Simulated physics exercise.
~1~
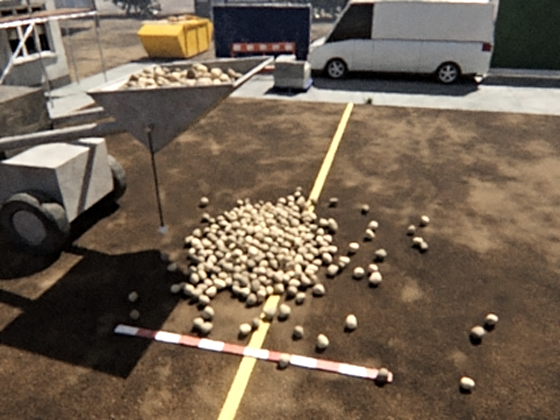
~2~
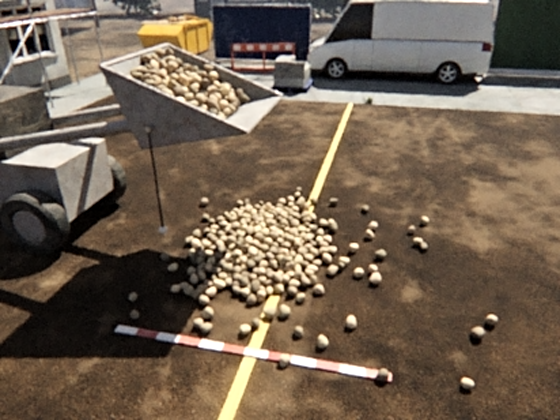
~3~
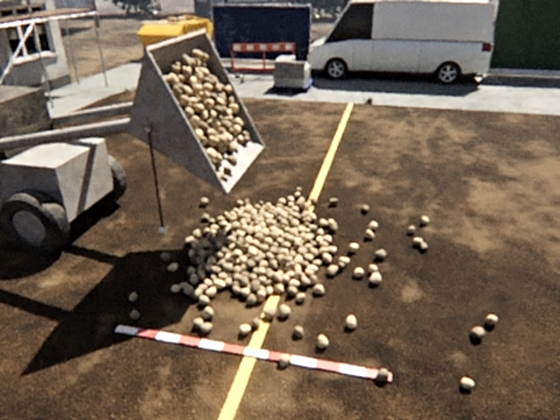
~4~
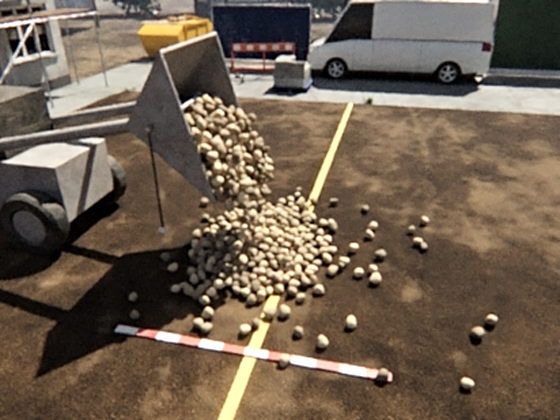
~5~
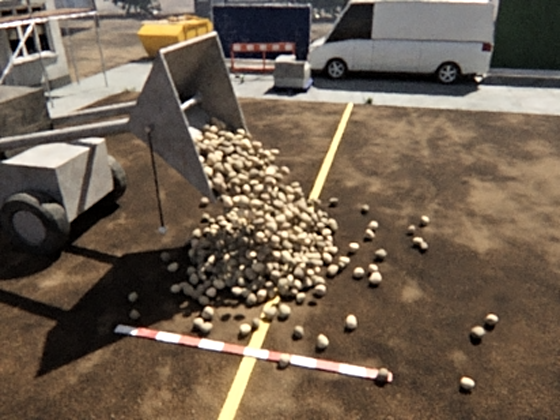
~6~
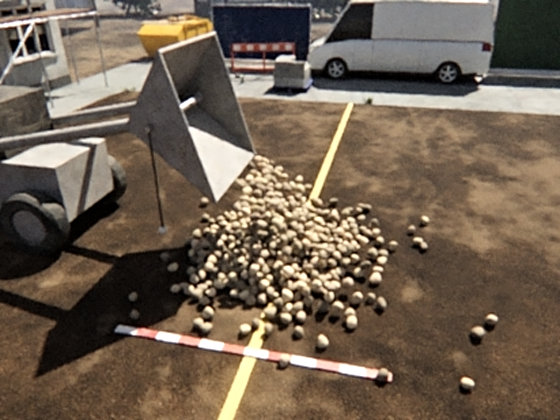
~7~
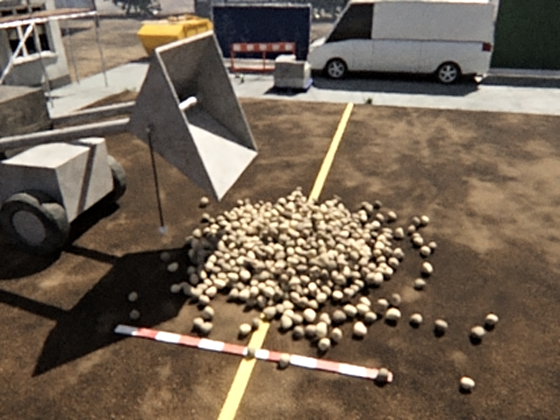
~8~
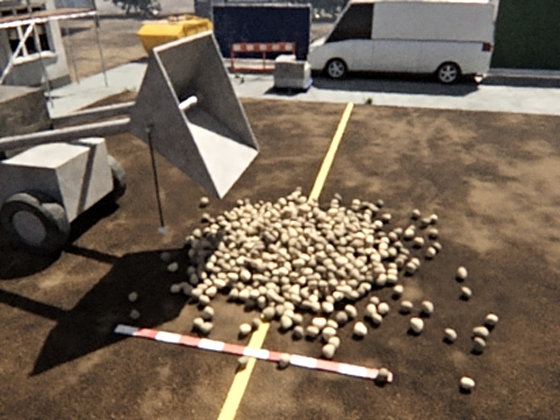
A loader's grey bucket filled with pale round stones tips steeply forward and pours its load onto an existing pile beside a striped staff, the stones sliding rightward across the yellow line, until the bucket hangs empty above a wider heap straddling the line.
